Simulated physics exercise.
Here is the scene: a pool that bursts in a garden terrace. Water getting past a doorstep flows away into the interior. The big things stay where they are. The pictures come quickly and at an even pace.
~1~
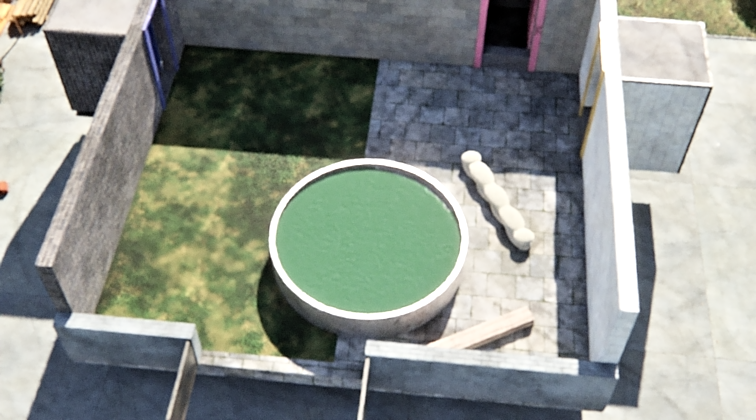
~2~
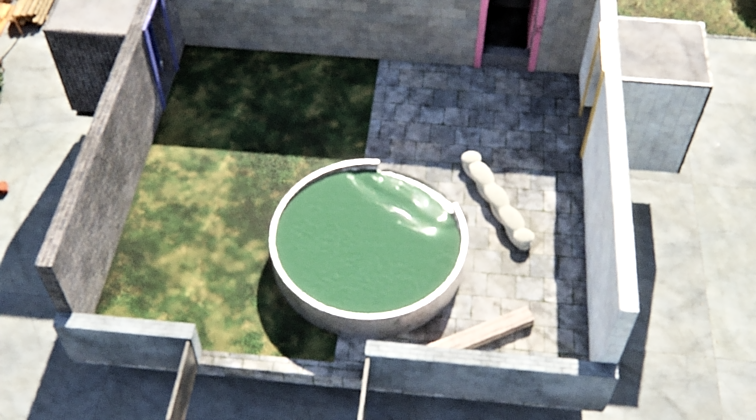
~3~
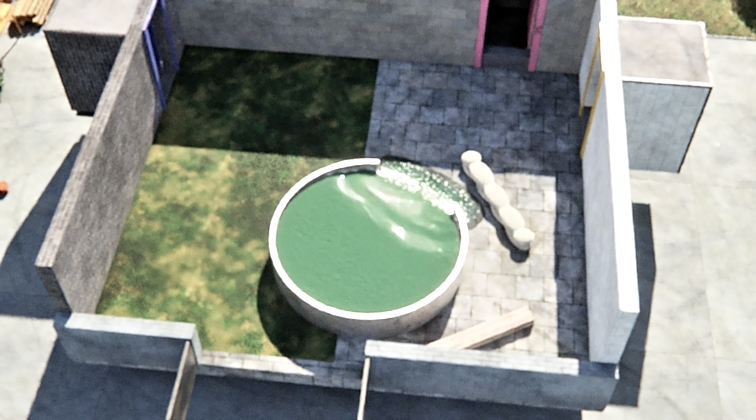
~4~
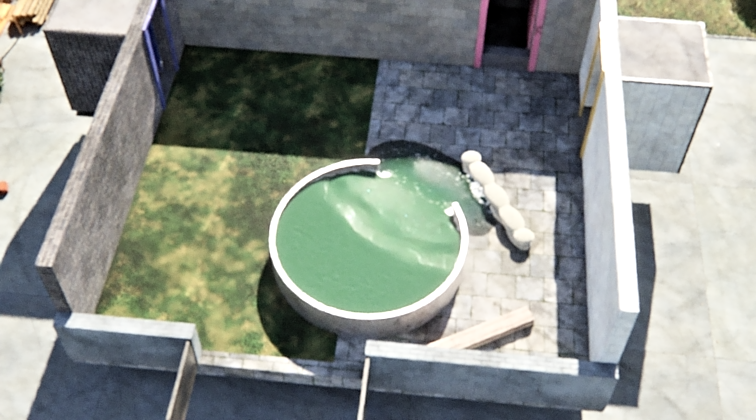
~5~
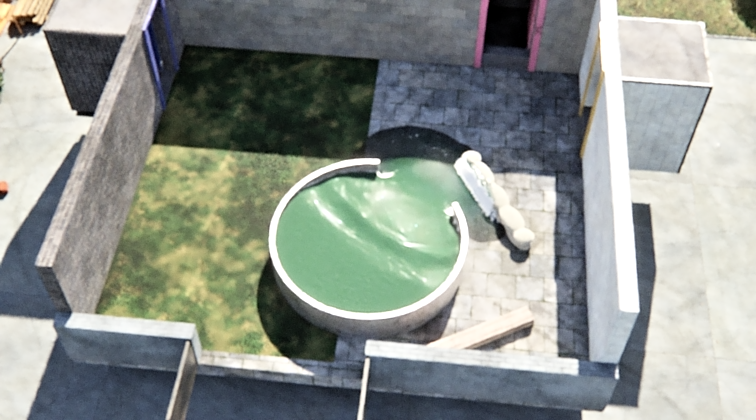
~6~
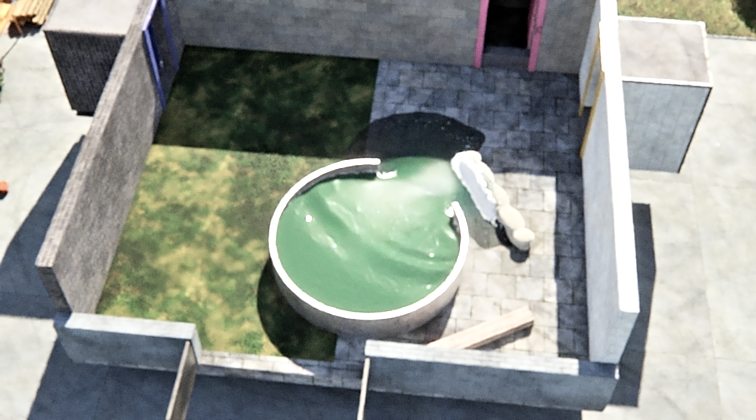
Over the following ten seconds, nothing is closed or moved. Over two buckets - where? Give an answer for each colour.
Pink door under or at two; yellow door under or at two; blue door over two.
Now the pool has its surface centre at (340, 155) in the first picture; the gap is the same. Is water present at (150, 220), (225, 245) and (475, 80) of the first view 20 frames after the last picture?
Result: Spared; spared; inundated.
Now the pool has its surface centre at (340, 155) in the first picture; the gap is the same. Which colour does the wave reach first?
I'd go with the pink one.
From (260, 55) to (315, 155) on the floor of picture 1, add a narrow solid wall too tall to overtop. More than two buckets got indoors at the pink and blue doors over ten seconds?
I'd say the pink door misses the limit and the blue door misses the limit.
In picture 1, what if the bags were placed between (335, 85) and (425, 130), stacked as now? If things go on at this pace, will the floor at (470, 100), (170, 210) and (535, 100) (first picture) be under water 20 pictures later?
Spot by spot: Inundated, untouched, inundated.
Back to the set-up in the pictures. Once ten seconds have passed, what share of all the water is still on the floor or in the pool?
That works out to about 96 percent.
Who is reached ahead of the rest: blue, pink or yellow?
I'd go with the pink-painted one.
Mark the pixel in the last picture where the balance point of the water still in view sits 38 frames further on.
It's close to (413, 184).
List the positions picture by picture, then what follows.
In the first picture, still water in the round pool at (369, 237).
In the second picture, water pours out on the round pool's far side and has run to a hidden place.
In the third picture, the front is at (479, 215), out from the gap on the round pool's far side.
In the fourth picture, the front is at (387, 146), out from the gap on the round pool's far side.
In the fifth picture, the front is at (385, 133), out from the gap on the round pool's far side.
In the sixth picture, water pours out on the round pool's far side and has run to (414, 116).
A moment on, water covers 20 % of the floor; the pink door not reached, the yellow door not reached, the blue door not reached.
Next, water covers 30 % of the floor; the pink door wet at the sill, nothing in, the yellow door not reached, the blue door not reached.
Then, water covers 40 % of the floor; the pink door wet at the sill, nothing in, the yellow door wet at the sill, nothing in, the blue door not reached.
Later, water covers 70 % of the floor; the pink door wet at the sill, nothing in, the yellow door wet at the sill, nothing in, the blue door under two buckets in.
In the end, water covers 85 % of the floor; the pink door wet at the sill, nothing in, the yellow door wet at the sill, nothing in, the blue door over two buckets in.
